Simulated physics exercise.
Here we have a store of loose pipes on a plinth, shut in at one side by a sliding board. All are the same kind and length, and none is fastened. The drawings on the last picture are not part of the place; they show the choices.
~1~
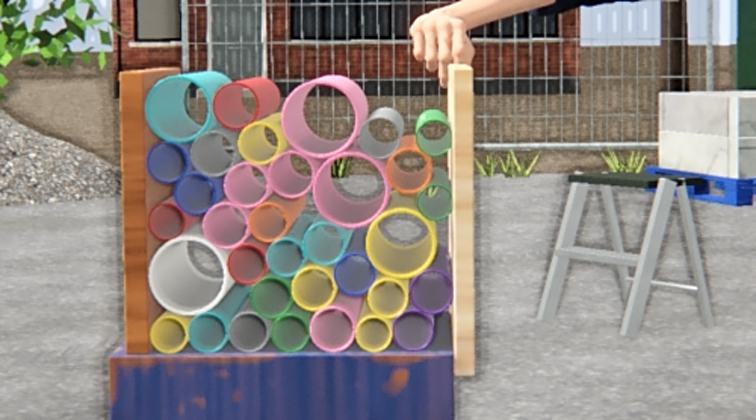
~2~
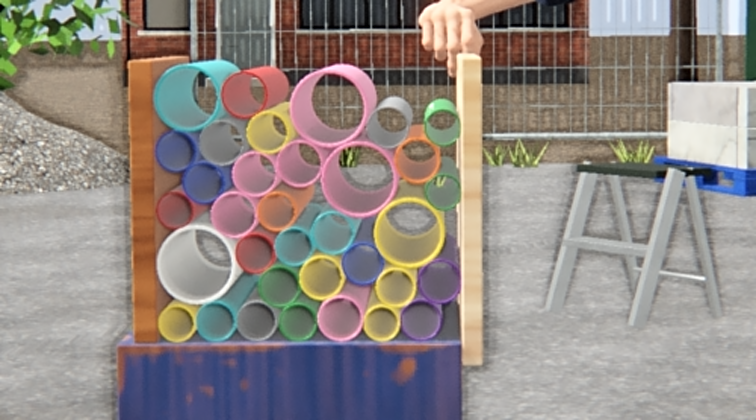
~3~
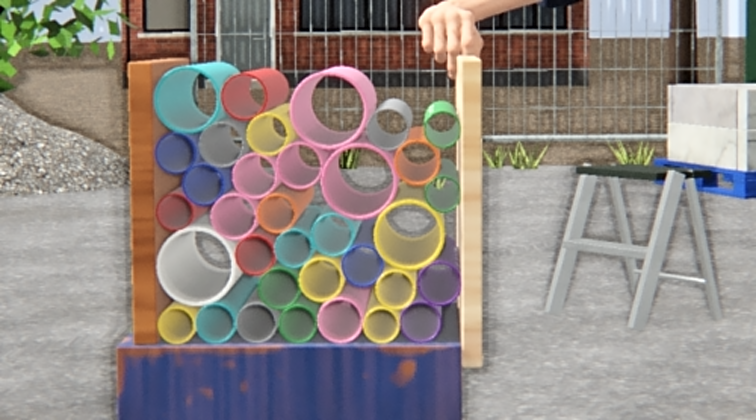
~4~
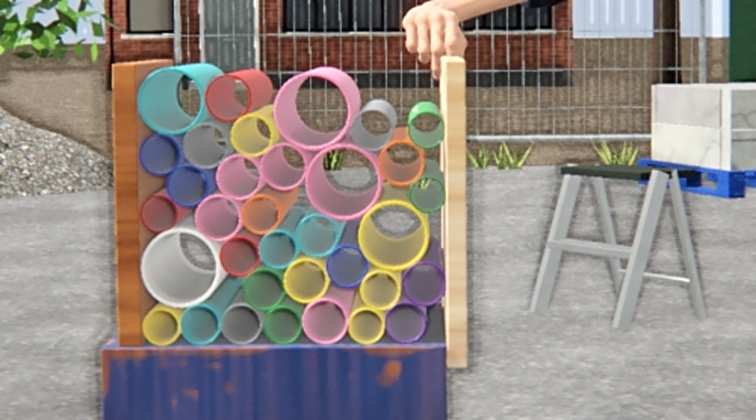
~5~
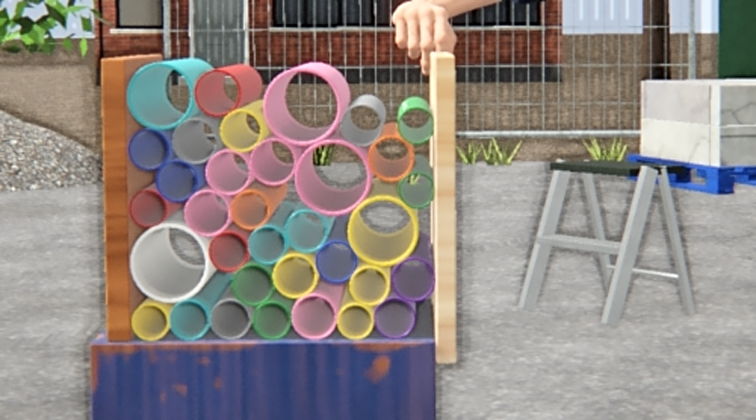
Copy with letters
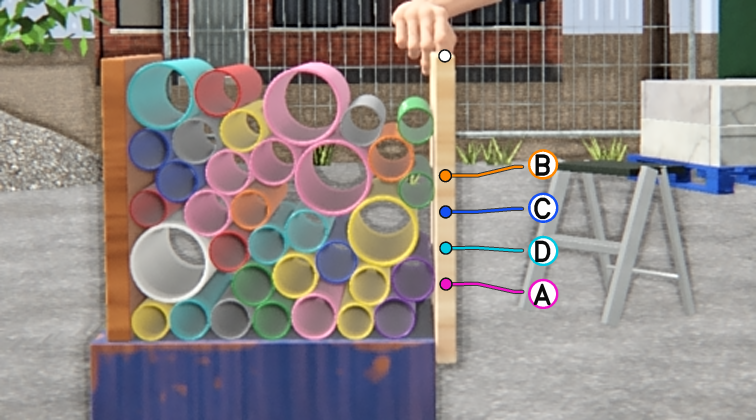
In a gravel yard, a hand rested on the top of an upright board beside colourful stacked pipes on a blue plinth, and nothing moved except the view, which shifted slightly.
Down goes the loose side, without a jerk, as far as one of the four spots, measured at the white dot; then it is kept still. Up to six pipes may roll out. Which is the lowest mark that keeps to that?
A is the limit.
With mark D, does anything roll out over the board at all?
Yes.
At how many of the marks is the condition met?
The number is four.
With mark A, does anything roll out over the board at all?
Yes, at A.
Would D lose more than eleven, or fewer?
At D, fewer than eleven.
On the marked copy, A at (446, 284); B at (446, 176); C at (446, 212); D at (446, 248); the white dot at (445, 56).
Taking A. A third of the way, top of the board (435, 151).
Two thirds of the way, top of the board (435, 259).
When it is over, top of the board (436, 283), four out over the board.
As for the rest, B none out over the board; C one out over the board; D four out over the board.
